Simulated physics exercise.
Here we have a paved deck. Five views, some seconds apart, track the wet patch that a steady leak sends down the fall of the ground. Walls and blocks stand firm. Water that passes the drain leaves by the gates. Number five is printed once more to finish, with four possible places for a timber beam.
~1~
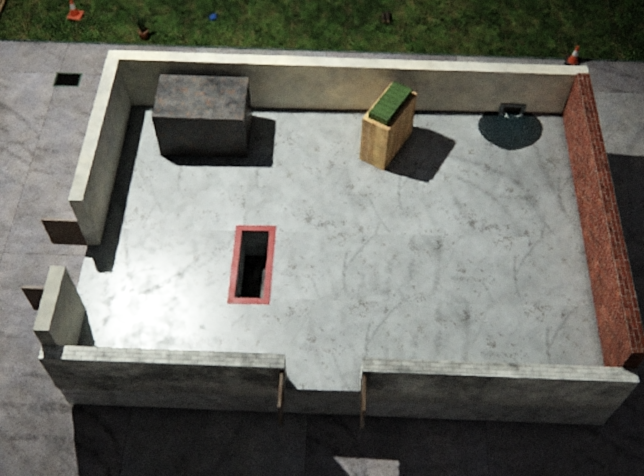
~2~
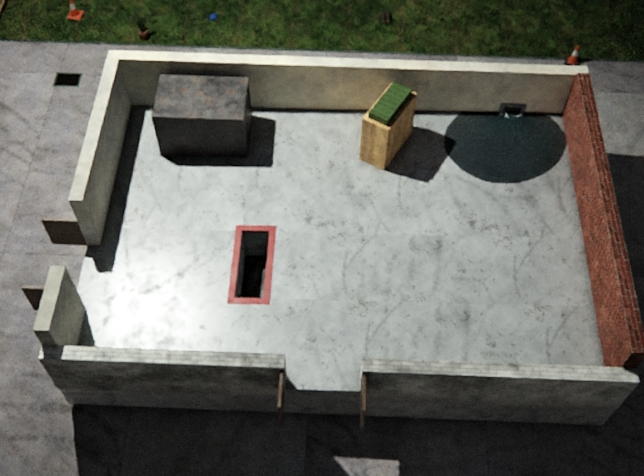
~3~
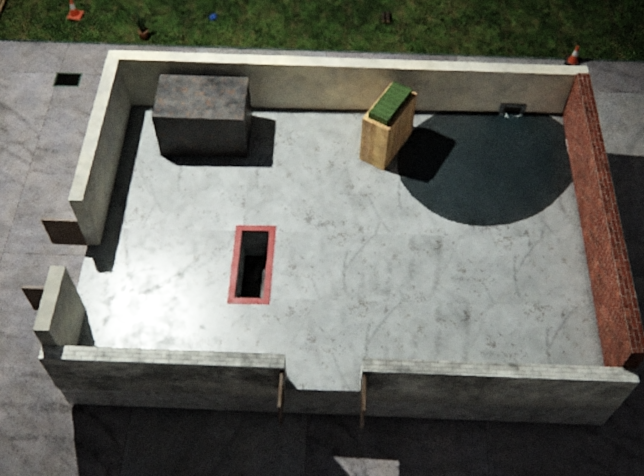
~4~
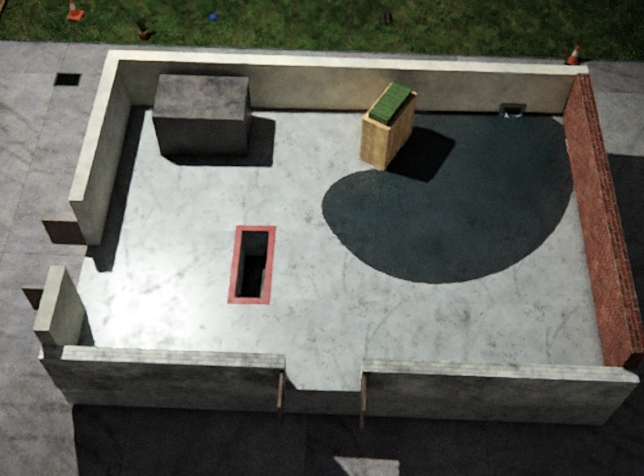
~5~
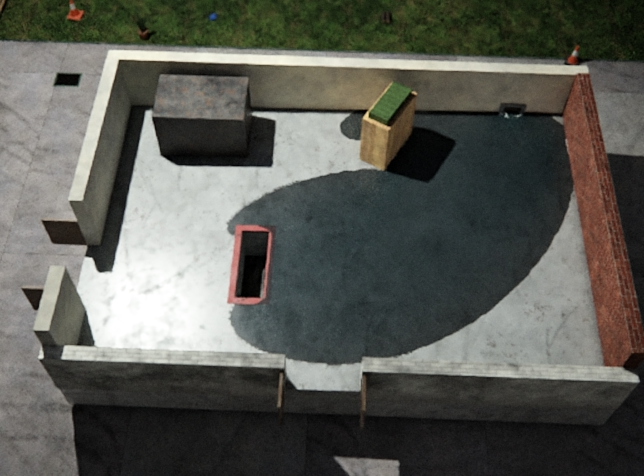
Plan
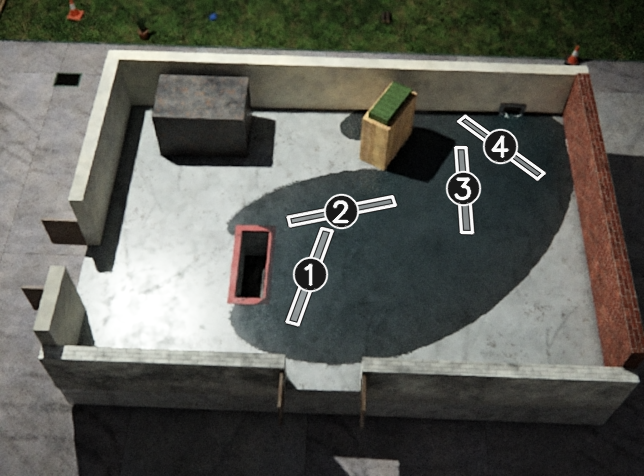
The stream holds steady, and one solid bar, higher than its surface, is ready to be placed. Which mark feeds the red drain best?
Place 2 does it best.
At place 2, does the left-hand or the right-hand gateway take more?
The left one.
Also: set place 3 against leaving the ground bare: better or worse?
Place 3 is worse.
In white, 1 from (292, 323) to (327, 229); 2 from (289, 221) to (393, 200); 3 from (467, 232) to (460, 147); 4 from (461, 118) to (540, 176).
For place 1, about 16 % of the stream goes into the red drain, about 83 % out by the gates.
For place 2, about 27 % of the stream goes into the red drain, about 72 % out by the gates.
For place 3, about 14 % of the stream goes into the red drain, about 84 % out by the gates.
For place 4, about 15 % of the stream goes into the red drain, about 84 % out by the gates.
